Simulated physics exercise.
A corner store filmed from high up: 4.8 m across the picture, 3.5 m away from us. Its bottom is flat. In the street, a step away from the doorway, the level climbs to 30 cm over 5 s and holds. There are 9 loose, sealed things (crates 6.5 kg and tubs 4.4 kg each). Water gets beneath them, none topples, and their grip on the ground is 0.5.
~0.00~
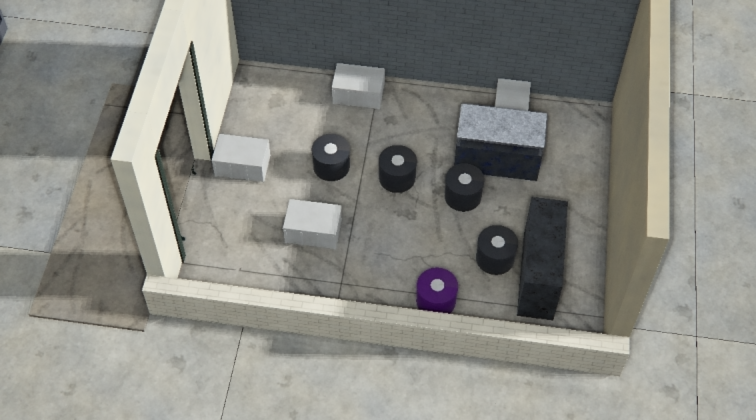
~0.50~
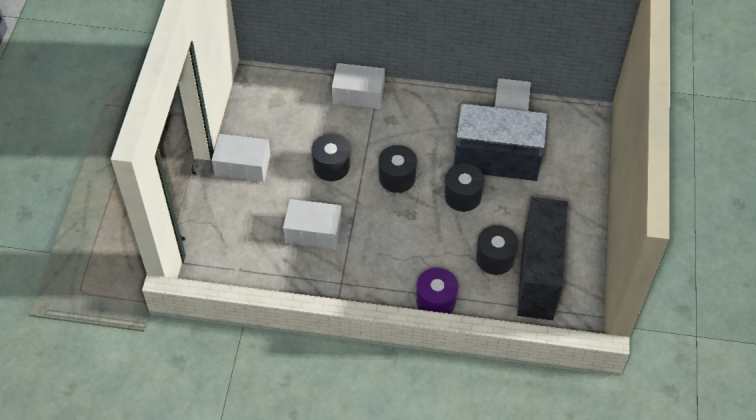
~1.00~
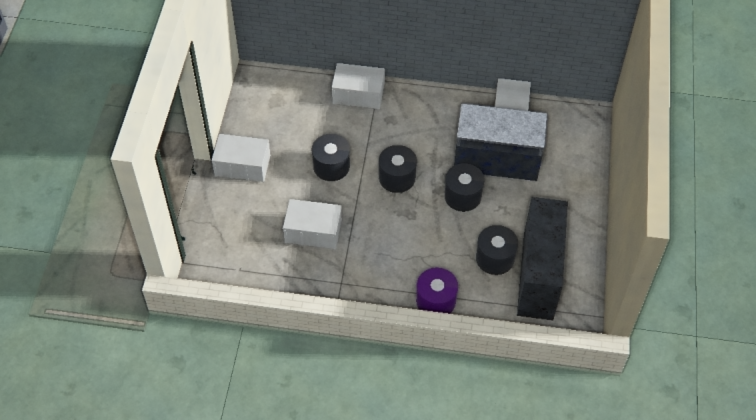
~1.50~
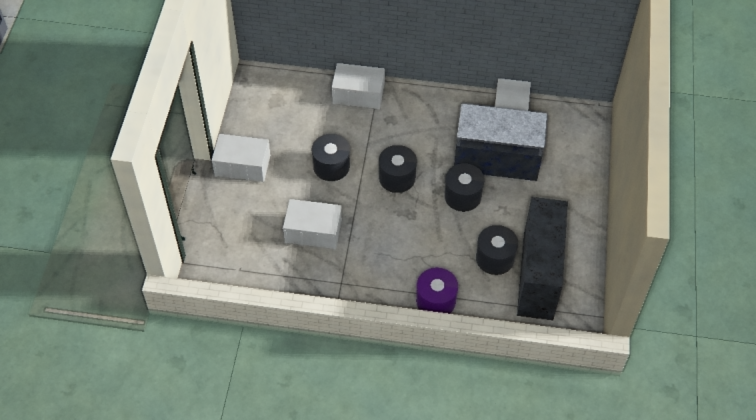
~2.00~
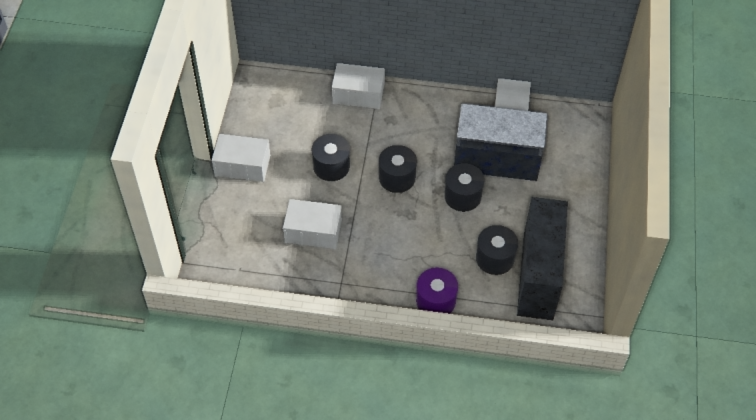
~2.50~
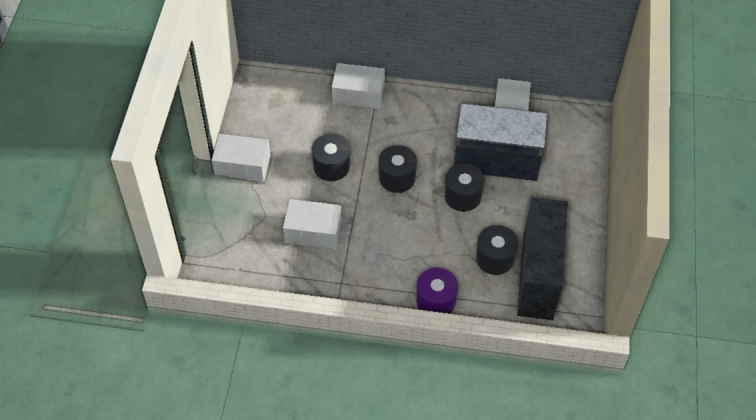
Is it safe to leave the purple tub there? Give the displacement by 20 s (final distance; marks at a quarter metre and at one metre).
The purple tub is nudged along.
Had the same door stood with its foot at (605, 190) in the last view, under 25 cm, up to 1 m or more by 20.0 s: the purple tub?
Then the purple tub is nudged along.
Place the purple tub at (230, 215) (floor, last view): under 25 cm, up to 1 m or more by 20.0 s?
It gets carried off.
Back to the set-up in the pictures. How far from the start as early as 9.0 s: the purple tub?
Roughly 80 cm by then.
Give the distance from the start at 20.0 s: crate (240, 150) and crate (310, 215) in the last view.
In turn: 80 cm, 300 cm.
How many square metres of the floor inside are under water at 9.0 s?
Roughly 15 m2.
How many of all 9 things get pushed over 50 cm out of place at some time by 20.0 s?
That makes 9.
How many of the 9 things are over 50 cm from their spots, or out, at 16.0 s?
I count 9.
After 4.0 s the purple tub is near (438, 285), 0.0 m from its start, aground; 0 afloat.
After 9.0 s the purple tub is near (503, 302), 0.7 m from its start, afloat; 7 afloat.
After 16.0 s the purple tub is near (504, 297), 0.7 m from its start, afloat; 9 afloat.
After 20.0 s the purple tub is near (505, 295), 0.7 m from its start, afloat; 9 afloat.
